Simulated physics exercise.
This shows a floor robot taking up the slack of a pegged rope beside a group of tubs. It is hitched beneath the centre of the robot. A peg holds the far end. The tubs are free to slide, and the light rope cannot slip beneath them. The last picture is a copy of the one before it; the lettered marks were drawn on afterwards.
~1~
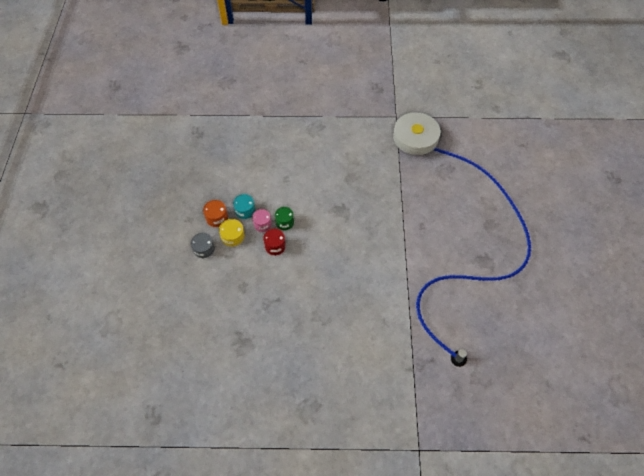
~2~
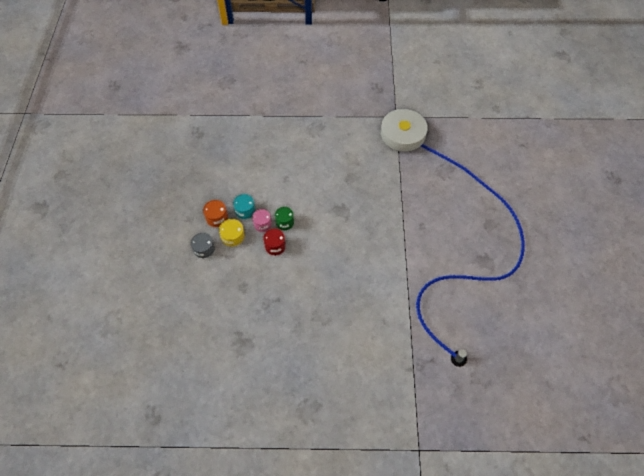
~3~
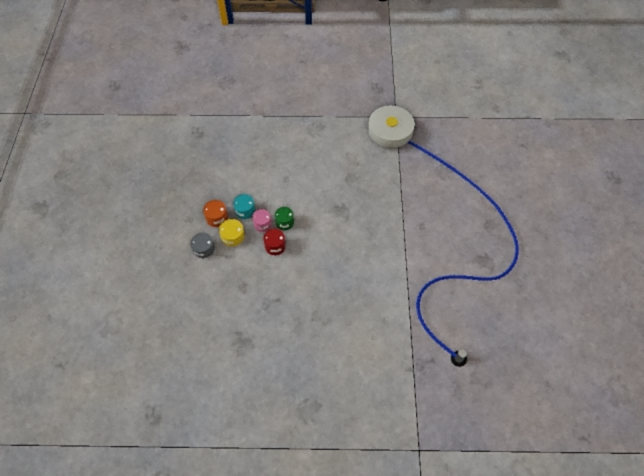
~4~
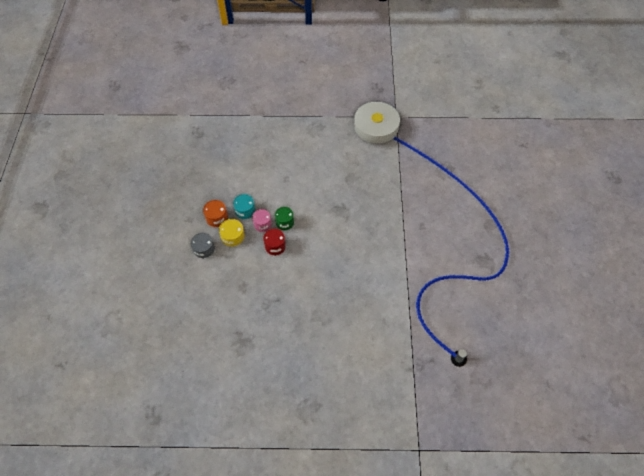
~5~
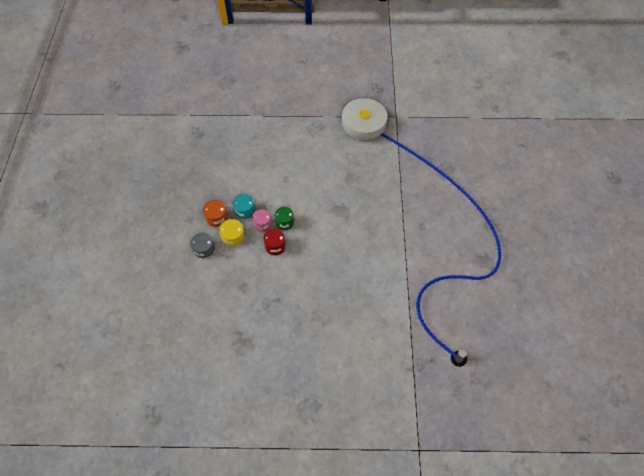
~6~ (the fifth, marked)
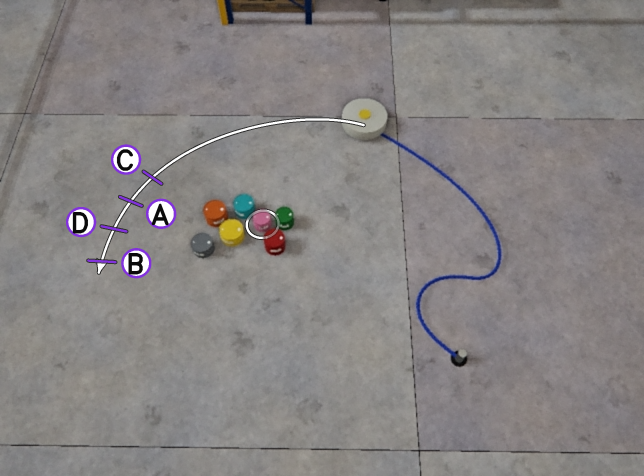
The video shows a round white disc-shaped device with a yellow centre sliding slowly left and slightly upward across a tiled floor, drawing a curved blue rope along behind it, while seven small coloured tubs nearby stay still.
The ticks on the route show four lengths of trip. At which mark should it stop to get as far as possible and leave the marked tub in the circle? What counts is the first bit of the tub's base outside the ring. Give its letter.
D.
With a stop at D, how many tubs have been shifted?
By then, two.
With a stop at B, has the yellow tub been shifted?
By then, yes.
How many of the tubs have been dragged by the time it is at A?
By then, none.
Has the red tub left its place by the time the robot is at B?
By then, yes.
On the copy, A at (131, 201); B at (102, 261); C at (152, 178); D at (114, 229); the ring at (263, 224); the route from (364, 125) via (199, 146) to (99, 273).
On D. First, robot (264, 120); pink tub (262, 221).
Then, robot (170, 157); pink tub (262, 221).
Finally, robot (111, 224); turquoise tub (242, 213); pink tub (262, 221); green tub (280, 223); the pink tub is still in its ring.
By contrast, A is safe but short; B drags the ringed tub to (257, 230); C is safe but short.
